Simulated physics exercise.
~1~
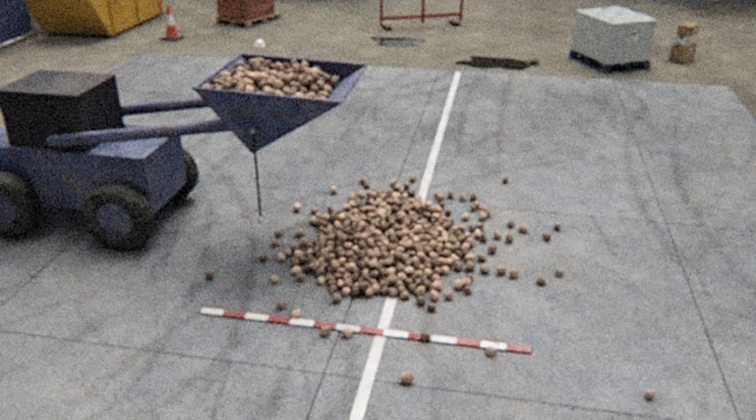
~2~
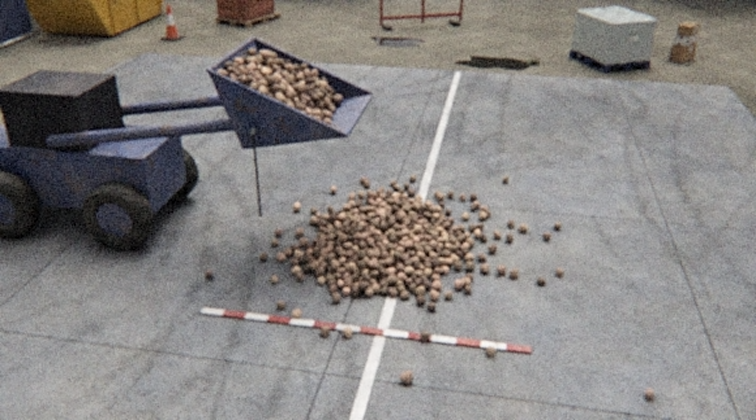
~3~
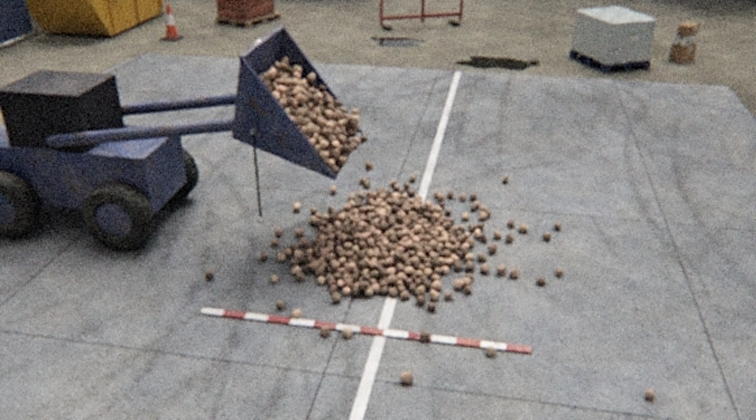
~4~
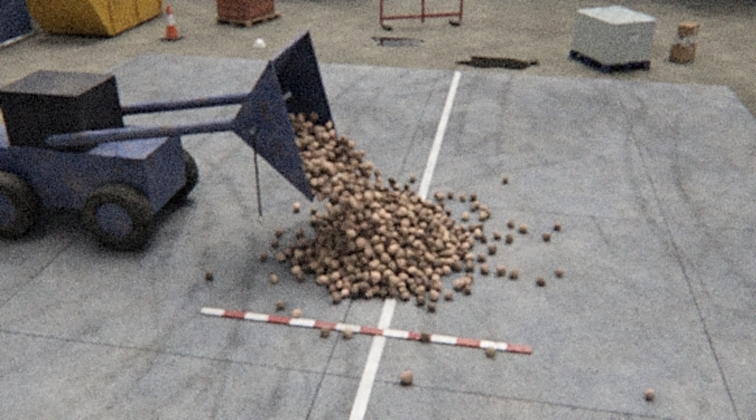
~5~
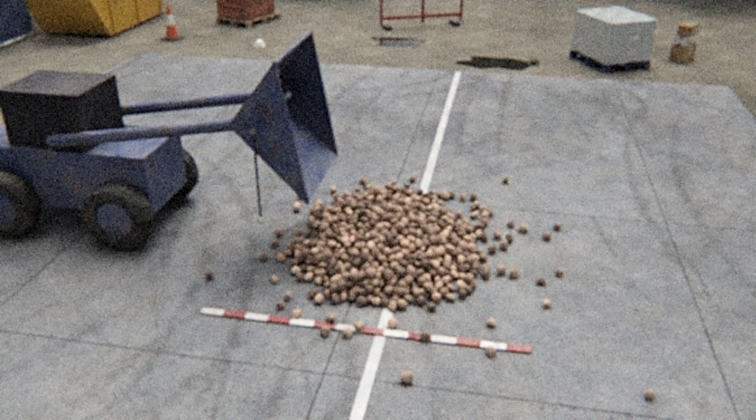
A dark blue loader stands at the left of a grey concrete yard, seen from the side and slightly above, its raised bucket full of round brown stones. A loose heap of similar stones already lies across a white painted line, with a red and white striped staff in front and a yellow skip, an orange cone and a pale crate behind. The bucket tips forward to the right, and the stones slide towards its lip. They then pour down onto the left side of the heap. Finally the bucket hangs steeply tilted and empty beside a broader, fuller pile straddling the line.
